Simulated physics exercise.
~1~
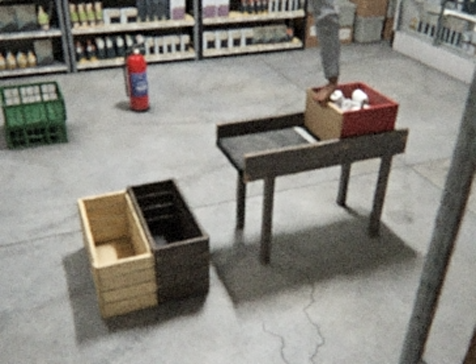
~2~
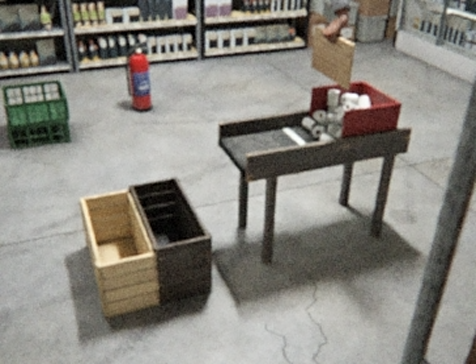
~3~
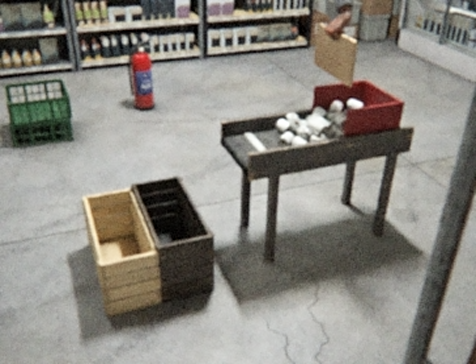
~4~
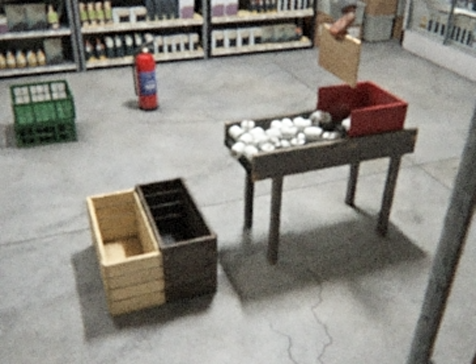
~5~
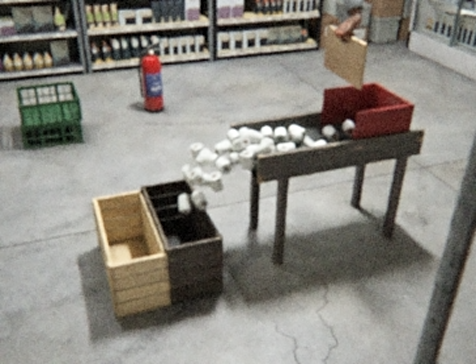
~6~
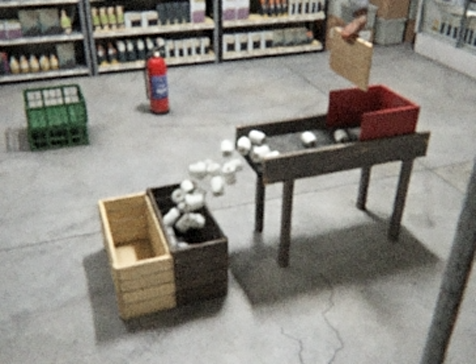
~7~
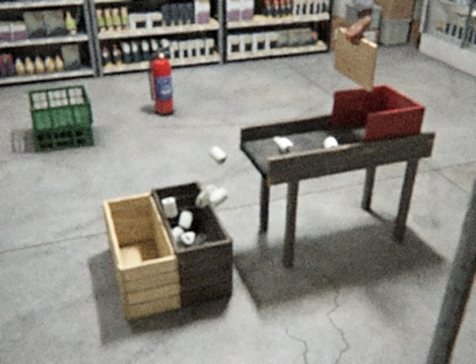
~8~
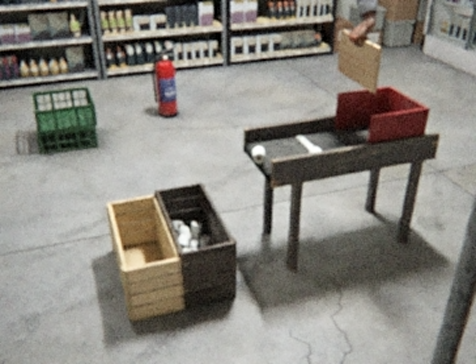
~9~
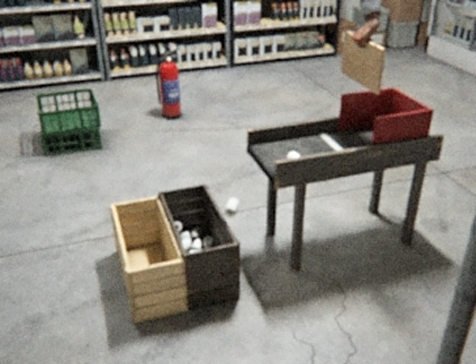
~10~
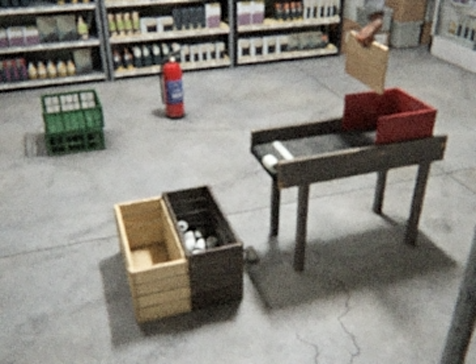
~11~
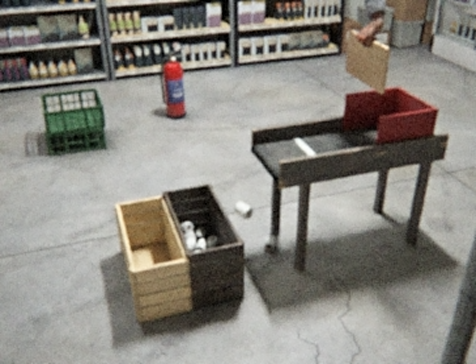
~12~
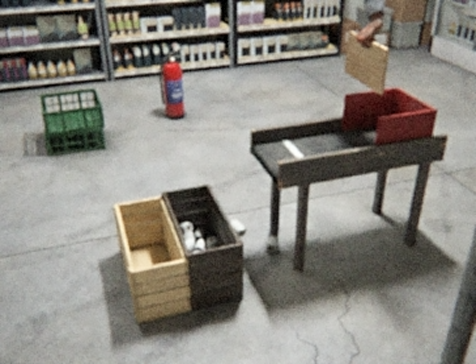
A hand lifts a board, and white rolls ride a belt left, mostly into a black box.
